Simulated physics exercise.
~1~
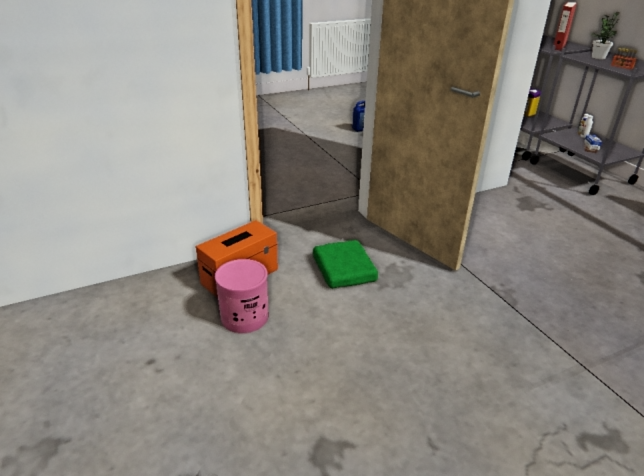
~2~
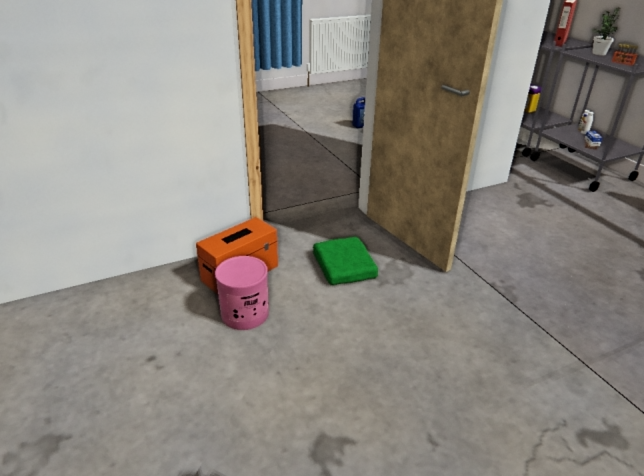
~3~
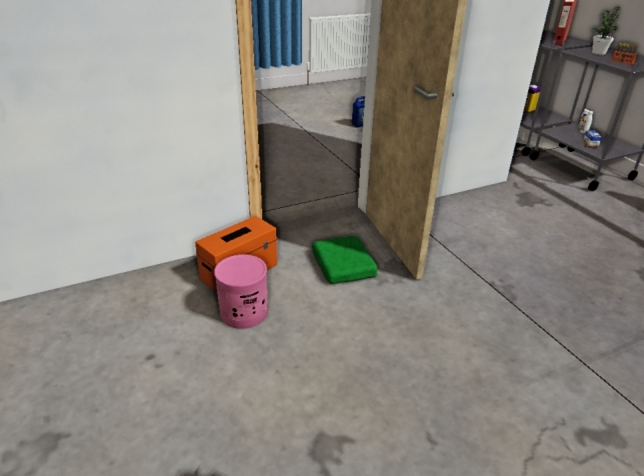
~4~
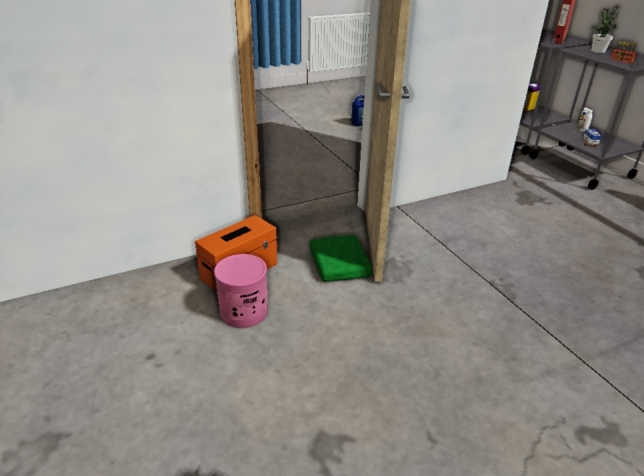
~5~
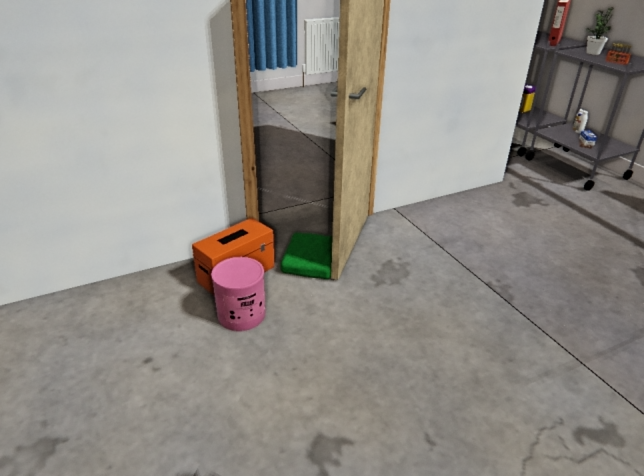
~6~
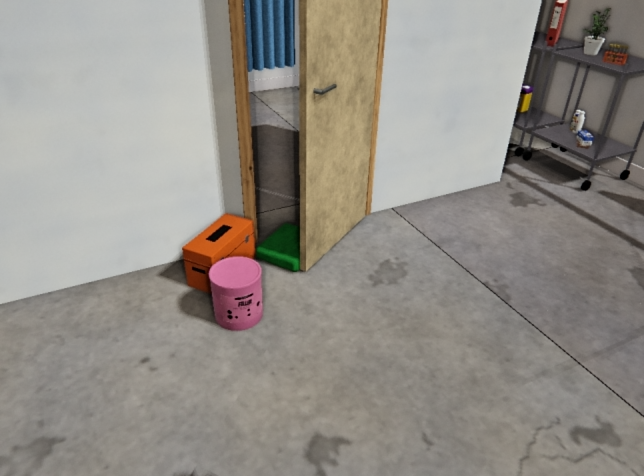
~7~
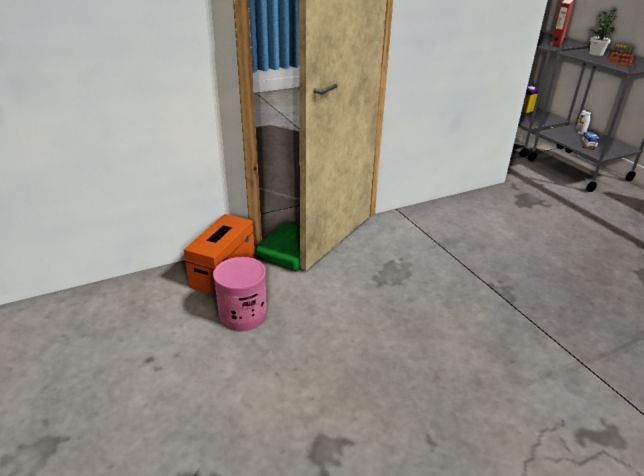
In this clip, a wide-open wooden door swings toward its frame and pushes a green cushion left across the concrete floor; the orange toolbox beside it shifts and turns slightly, and the door stops partly open against the cushion, with the pink pail still standing in front.
